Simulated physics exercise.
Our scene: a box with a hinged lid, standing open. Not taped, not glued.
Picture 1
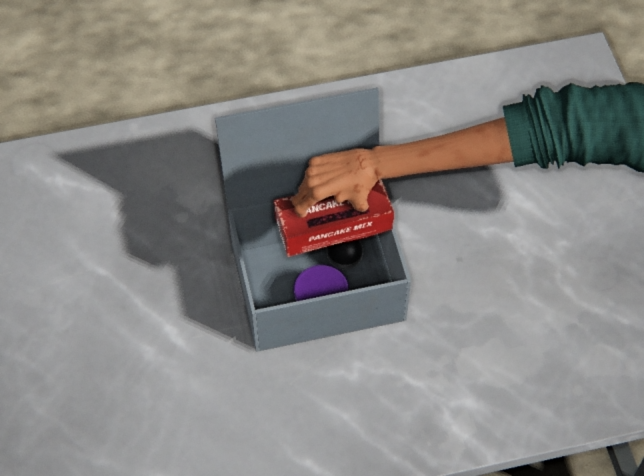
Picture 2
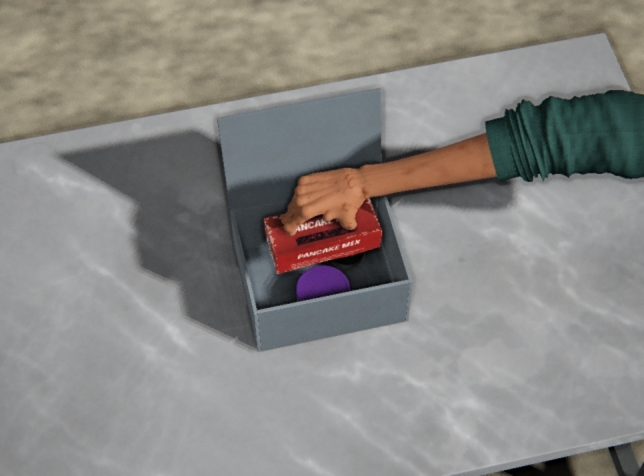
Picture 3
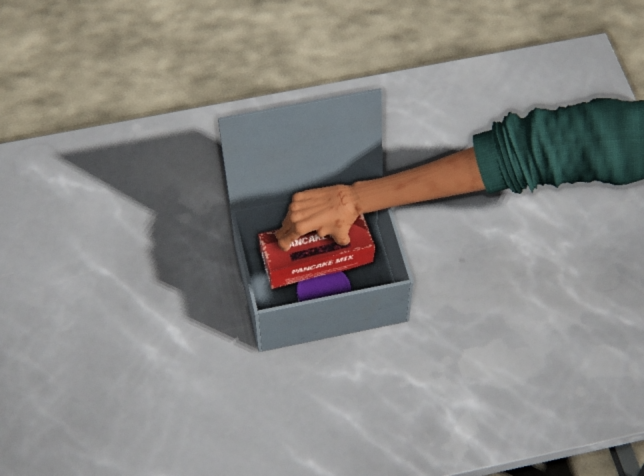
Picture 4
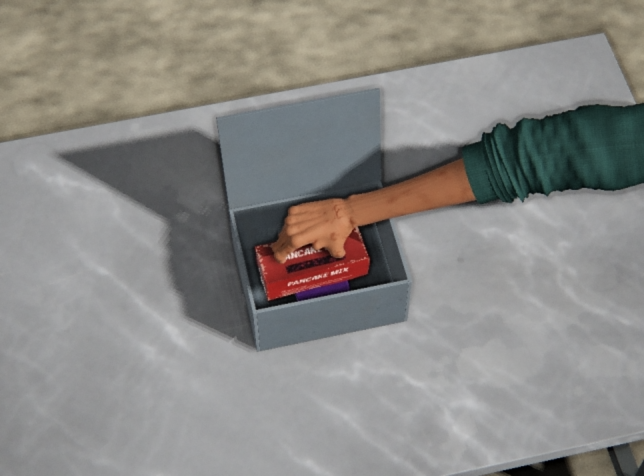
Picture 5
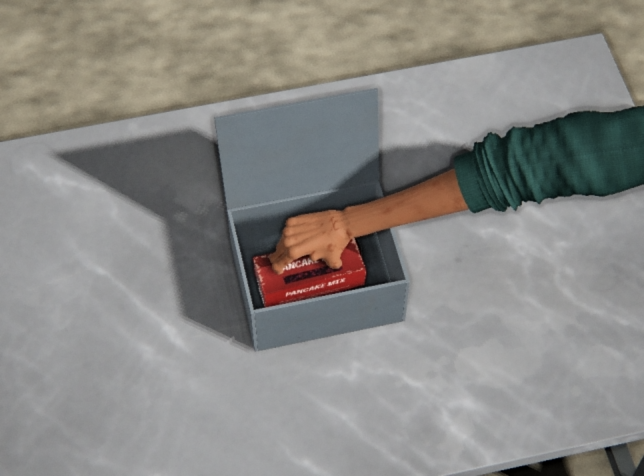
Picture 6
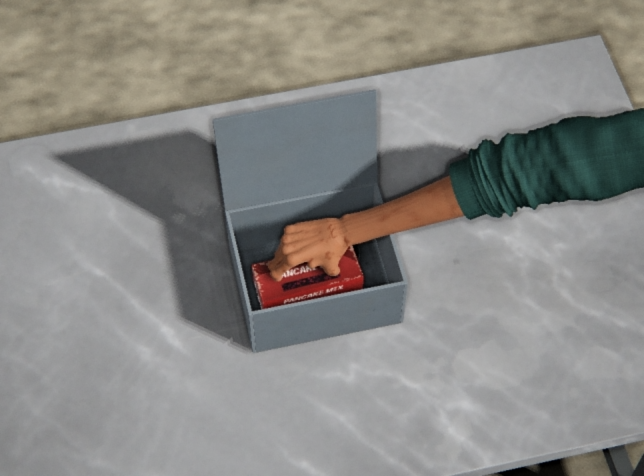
A hand in a green sleeve lowering a red pancake mix carton into an open grey box, covering a purple round object.
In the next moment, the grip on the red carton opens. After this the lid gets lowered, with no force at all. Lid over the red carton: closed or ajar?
Closed.
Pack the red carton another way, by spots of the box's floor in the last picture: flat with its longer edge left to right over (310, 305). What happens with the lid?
Then the lid does shut, as it turns out.
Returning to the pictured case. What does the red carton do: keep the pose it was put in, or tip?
At the finish the red carton holds its orientation.
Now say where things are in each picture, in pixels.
On its way; red carton (334, 215), in the first frame.
On its way; red carton (322, 233), in the second frame.
On its way; red carton (316, 248), in the third frame.
On its way; red carton (312, 261), in the fourth frame.
On its way; red carton (309, 271), in the fifth frame.
In place under the hand; red carton (307, 278), in the sixth frame.
Then, 1.20 s past the last view, lid starting down.
Then, 1.60 s past the last view, lid 60° above the rim.
Then, 1.80 s past the last view, lid 33° above the rim.
Then, 2.00 s past the last view, lid shut.
Finally, lid shut; all 3 still in place. Final places as the last picture's camera would see them, red carton near (308, 281).
